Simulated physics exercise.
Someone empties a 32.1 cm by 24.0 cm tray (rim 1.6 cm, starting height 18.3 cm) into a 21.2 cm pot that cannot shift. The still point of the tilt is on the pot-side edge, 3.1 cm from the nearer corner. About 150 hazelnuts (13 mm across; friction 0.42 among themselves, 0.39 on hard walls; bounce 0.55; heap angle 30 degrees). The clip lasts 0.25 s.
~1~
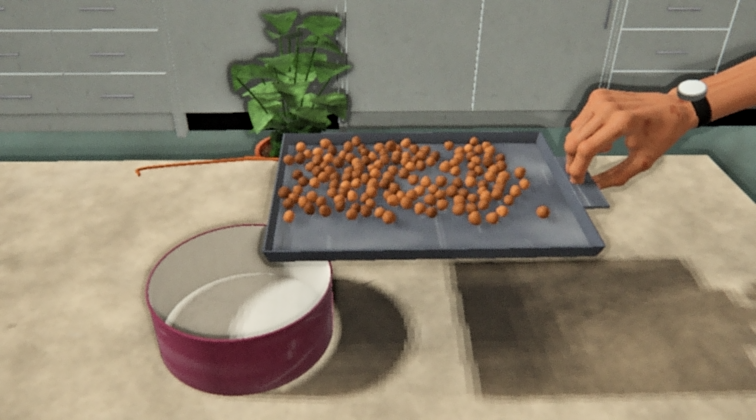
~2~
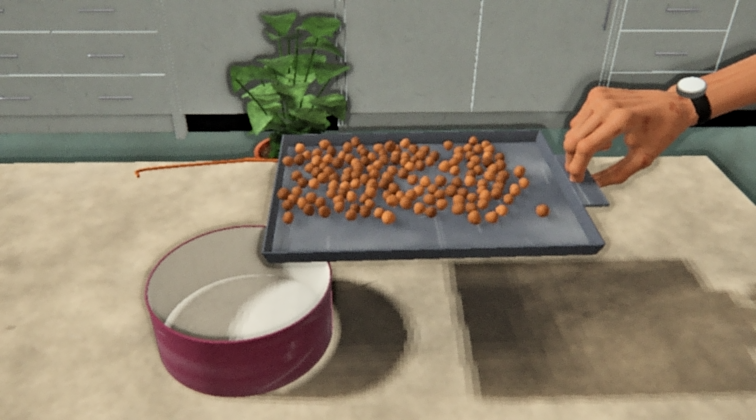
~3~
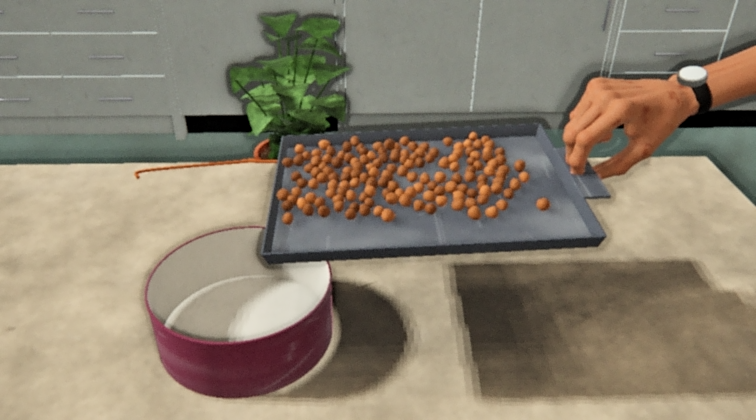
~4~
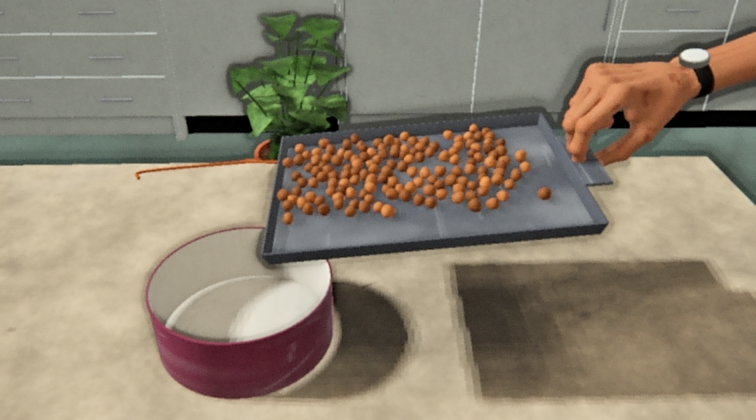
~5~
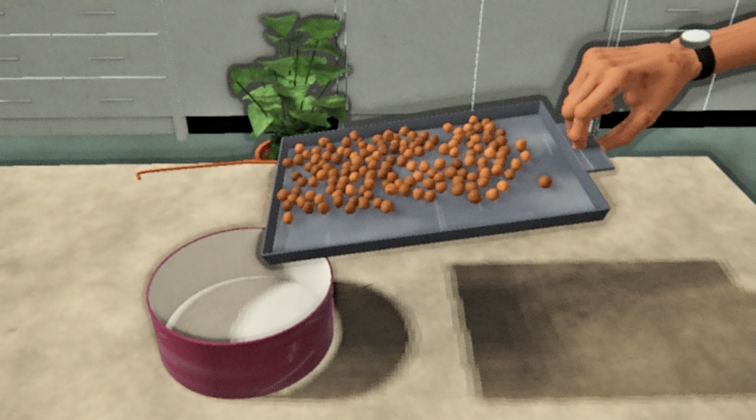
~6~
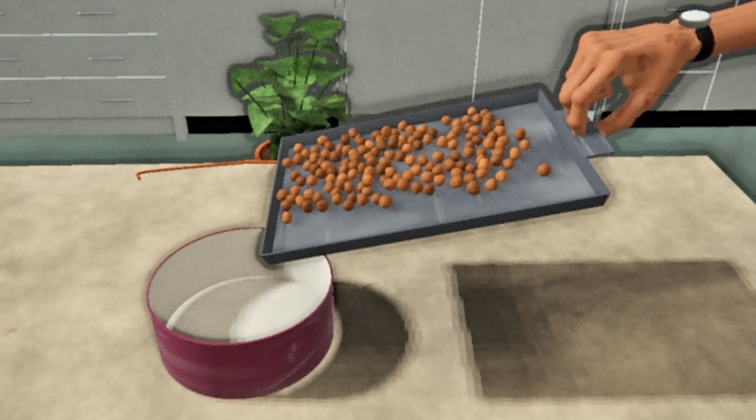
Dark grey tray of small round brown nuts slowly tilting as a hand raises its right end beside a maroon pot.
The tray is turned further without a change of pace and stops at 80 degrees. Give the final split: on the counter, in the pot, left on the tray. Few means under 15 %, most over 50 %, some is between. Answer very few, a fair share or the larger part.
Counter a fair share, pot the larger part, tray very few.
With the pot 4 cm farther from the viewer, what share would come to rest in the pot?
Then about 85 per cent.
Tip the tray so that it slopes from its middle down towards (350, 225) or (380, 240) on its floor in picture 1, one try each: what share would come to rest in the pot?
Some 35 and 5 per cent.
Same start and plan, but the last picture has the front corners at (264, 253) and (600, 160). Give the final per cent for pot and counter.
Pot 80, counter 20.
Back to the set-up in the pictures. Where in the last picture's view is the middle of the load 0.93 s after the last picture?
Around (289, 161).
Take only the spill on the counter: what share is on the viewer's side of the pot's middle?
About 10 per cent.
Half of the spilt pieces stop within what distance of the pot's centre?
Some 20 cm.
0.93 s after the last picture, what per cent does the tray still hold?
Roughly 95 per cent.
Then, 0.56 s after the last picture, tilt 44 degrees; the tray holds 100 %, the pot 0 %.
Then, 0.93 s after the last picture, tilt 65 degrees; the tray holds 95 %, the pot 5 %.
Then, 1.40 s after the last picture, tilt 80 degrees; the tray holds 20 %, the pot 55 %.
In the end, counter 25 %, pot 75 %, tray 0 %.
